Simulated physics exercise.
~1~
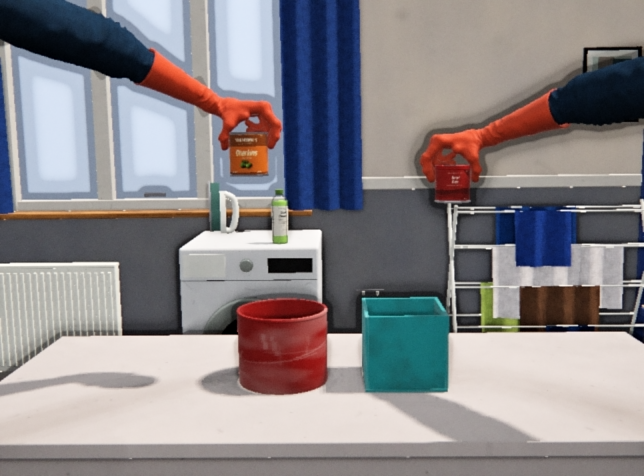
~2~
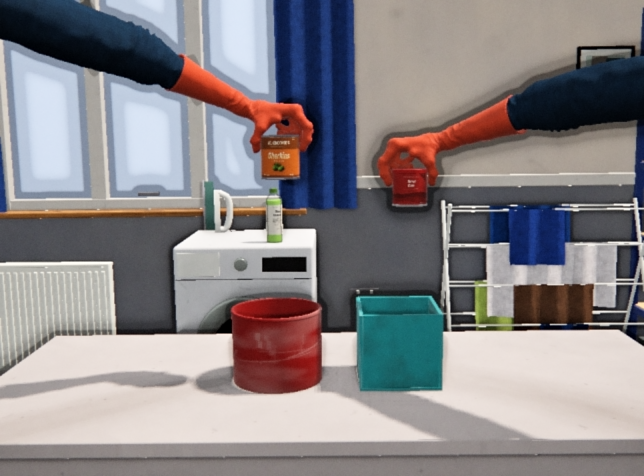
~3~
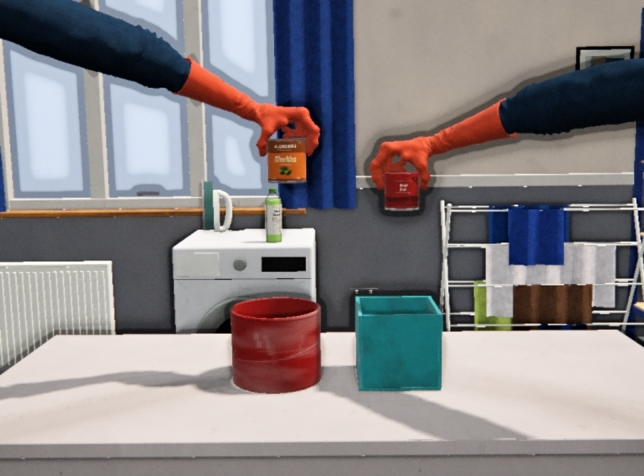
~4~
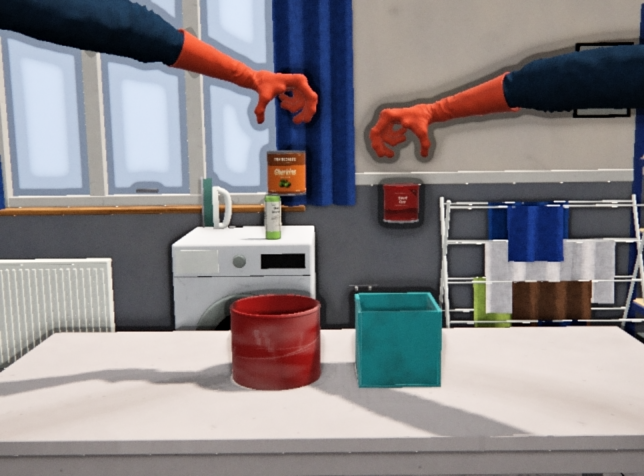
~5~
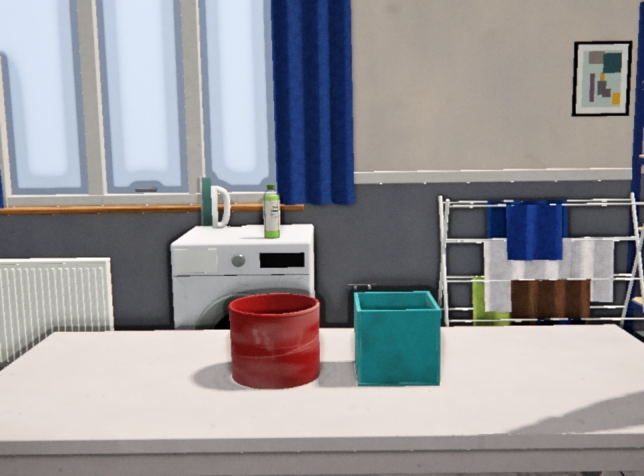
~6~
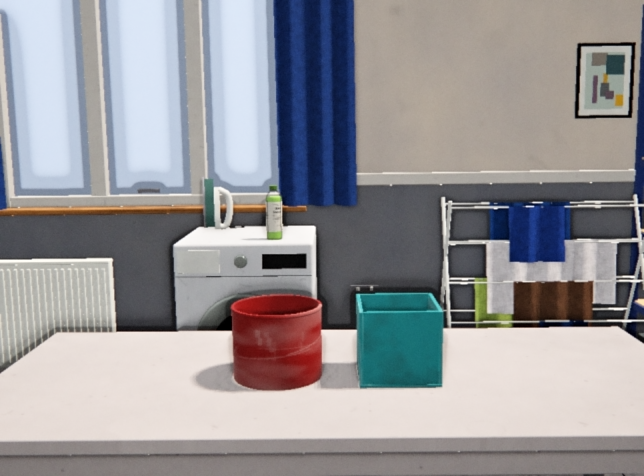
The clip opens on a white table holding a round red pot and a square teal crate, with a washing machine and a drying rack behind. Two hands in orange gloves reach in from either side, the left one pinching an orange tin and the right one a small red tin. The hands move toward each other until the tins hang above the two containers. Both hands let go, and the tins fall as the fingers draw back. Finally the arms are gone, and both tins have dropped into the containers, out of sight.
